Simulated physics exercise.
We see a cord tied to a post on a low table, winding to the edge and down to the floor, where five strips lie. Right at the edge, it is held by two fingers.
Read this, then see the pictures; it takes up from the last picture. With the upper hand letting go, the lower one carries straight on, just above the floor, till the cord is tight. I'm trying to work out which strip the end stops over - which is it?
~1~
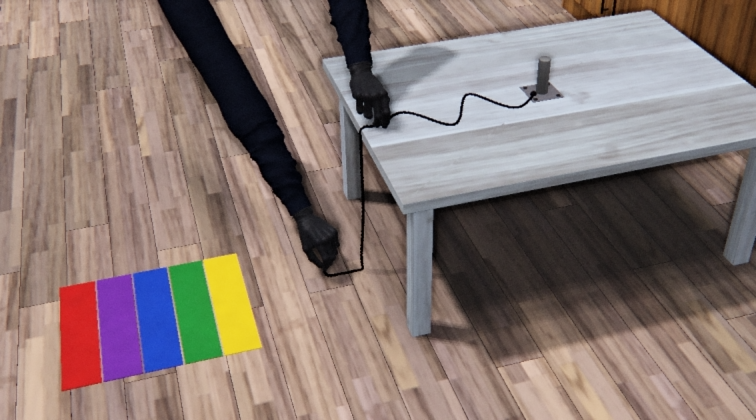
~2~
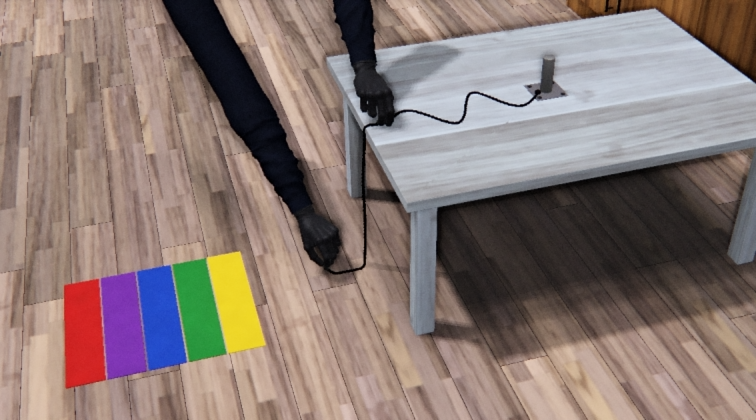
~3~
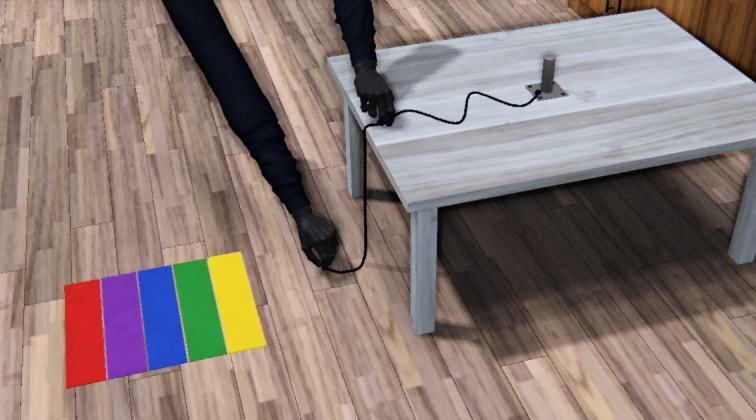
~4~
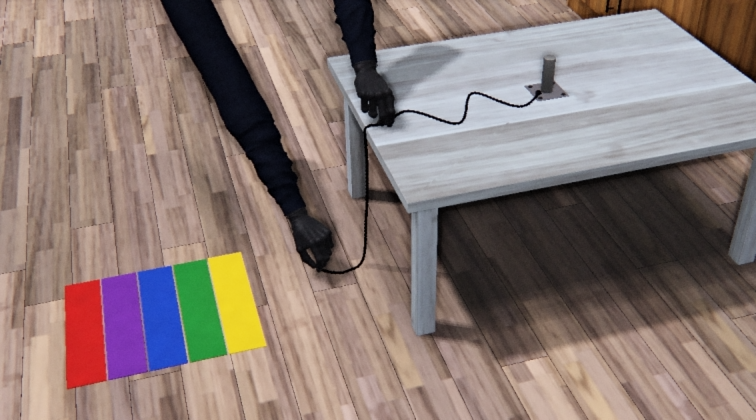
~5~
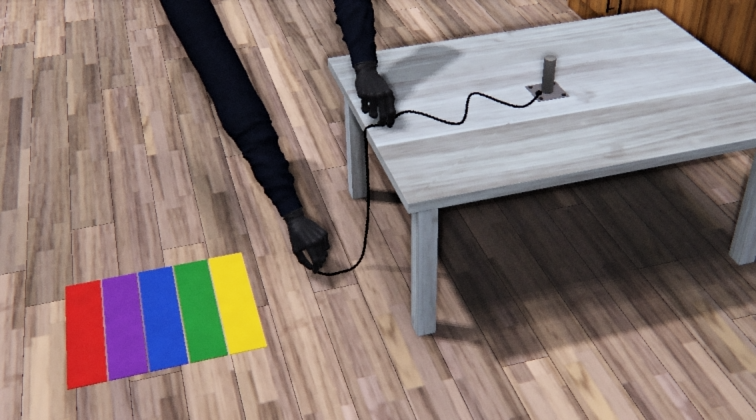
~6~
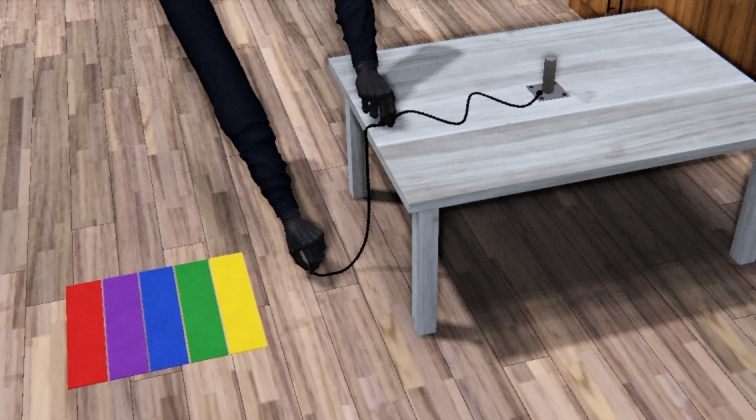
It stops over the purple one.
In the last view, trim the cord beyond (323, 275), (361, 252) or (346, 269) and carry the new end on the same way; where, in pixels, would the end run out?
I'd put it around (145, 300) for the first cut, (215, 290) for the second and (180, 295) for the third.
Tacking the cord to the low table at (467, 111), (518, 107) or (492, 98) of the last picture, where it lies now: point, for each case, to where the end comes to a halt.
Going try by try, I'd put it close to (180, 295), then (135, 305), and finally (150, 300).
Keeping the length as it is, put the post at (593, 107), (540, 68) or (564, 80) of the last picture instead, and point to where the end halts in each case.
(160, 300), (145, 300) and (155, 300).
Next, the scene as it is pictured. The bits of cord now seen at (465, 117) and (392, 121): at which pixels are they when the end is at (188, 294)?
In order: (407, 116) and (356, 174).
Early on, end near (188, 294); over green.
Midway, end near (147, 302); over blue.
At the end of the slack, end near (123, 307); over purple. The purple one.
